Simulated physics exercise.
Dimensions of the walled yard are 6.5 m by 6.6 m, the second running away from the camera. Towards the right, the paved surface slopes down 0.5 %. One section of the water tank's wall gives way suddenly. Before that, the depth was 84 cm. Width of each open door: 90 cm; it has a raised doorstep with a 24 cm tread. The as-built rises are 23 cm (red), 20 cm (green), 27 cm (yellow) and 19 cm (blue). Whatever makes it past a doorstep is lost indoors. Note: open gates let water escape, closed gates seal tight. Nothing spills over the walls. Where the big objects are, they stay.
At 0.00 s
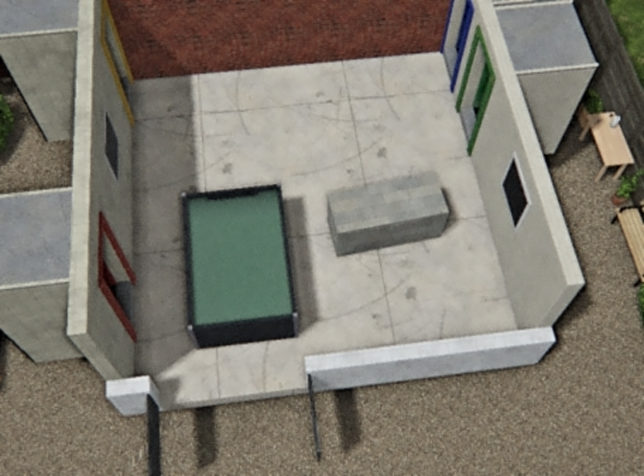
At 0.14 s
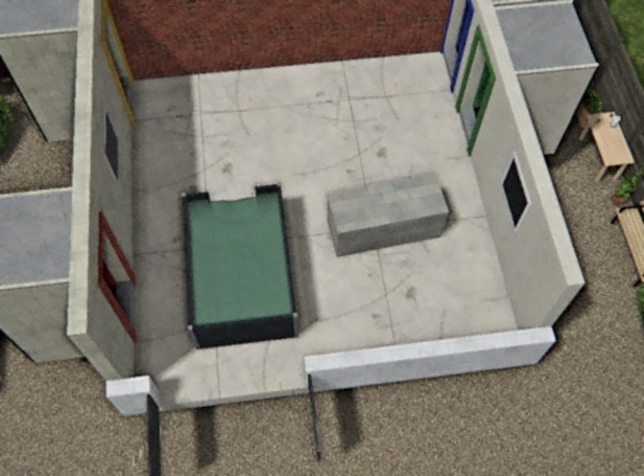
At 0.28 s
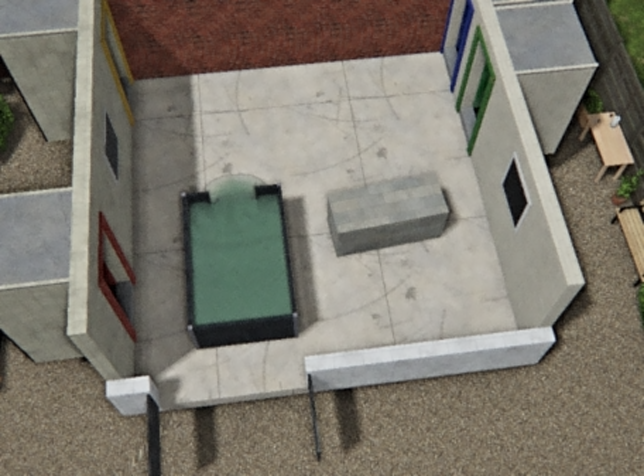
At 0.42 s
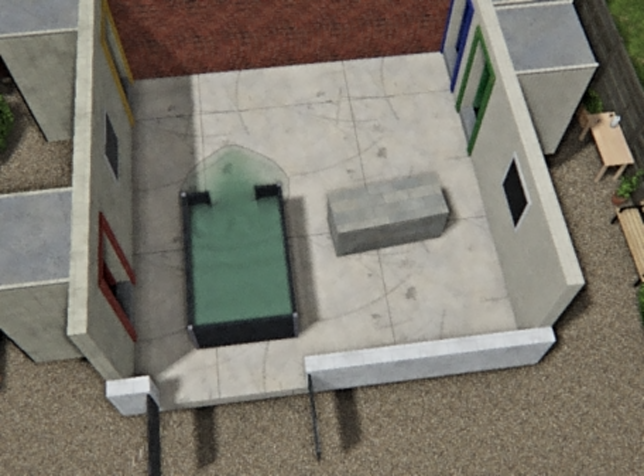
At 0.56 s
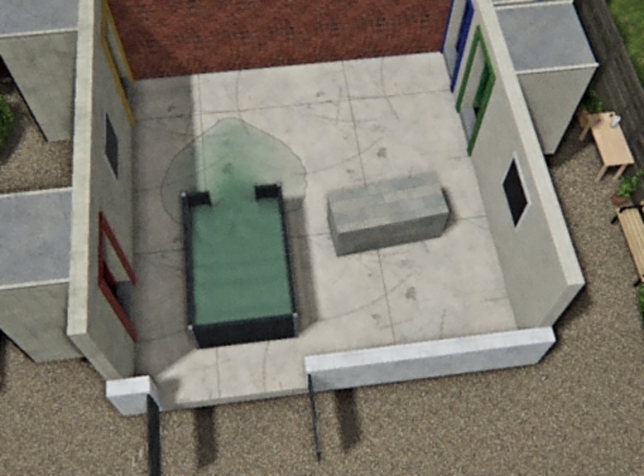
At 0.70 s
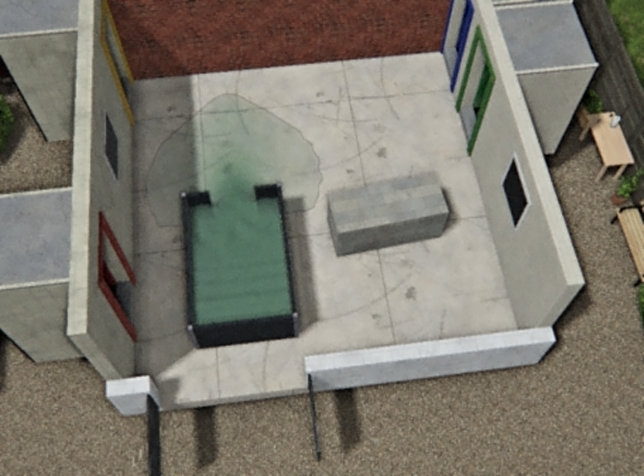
Green water lies still in a dark-walled rectangular tank on the left of a pale paved yard, seen from a fixed high viewpoint. Around it are a grey block to the right, red and yellow openings in the left wall, blue and green ones in the right, and reddish paving beyond. A gap opens in the tank's far side, and water pours out, fanning wider across the floor.
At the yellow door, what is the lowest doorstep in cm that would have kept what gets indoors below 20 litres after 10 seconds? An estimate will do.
Somewhere near 26 cm.
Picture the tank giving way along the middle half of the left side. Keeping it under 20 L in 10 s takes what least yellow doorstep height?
Near 11.5 cm.
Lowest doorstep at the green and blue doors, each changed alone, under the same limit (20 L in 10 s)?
Roughly 11.0 cm for the green door and roughly 21 cm for the blue door.
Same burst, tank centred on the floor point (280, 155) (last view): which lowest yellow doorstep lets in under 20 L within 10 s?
In that case about 29 cm.
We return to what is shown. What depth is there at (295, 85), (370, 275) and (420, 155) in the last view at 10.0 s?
Going through the spots in order gives 9, 2 and 8 centimetres.
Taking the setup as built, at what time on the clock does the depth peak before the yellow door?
The depth peaks at about 2.4 seconds.
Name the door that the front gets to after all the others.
Coming last is the red one.
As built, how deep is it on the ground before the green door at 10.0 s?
Roughly 10.0 cm deep.
After 1.4 s water covers 35 % of the floor, deepest (44 cm) near (232, 211); 11 cm at the yellow door, 0 litres in over its 27 cm doorstep.
After 3.0 s water covers 40 % of the floor, deepest (31 cm) near (443, 55); 25 cm at the yellow door, 16 litres in over its 27 cm doorstep.
After 10.0 s water covers 95 % of the floor, deepest (16 cm) near (522, 346); 8 cm at the yellow door, 18 litres in over its 27 cm doorstep.
At the yellow door as built, the water arrived by 1.2 s and peaked near 33 cm at 2.4 s.
With a doorstep of 22.5 cm, 35 litres would have come in within the 10 s; with 30.5 cm, 9 litres. So under 20 litres takes about 26 cm.
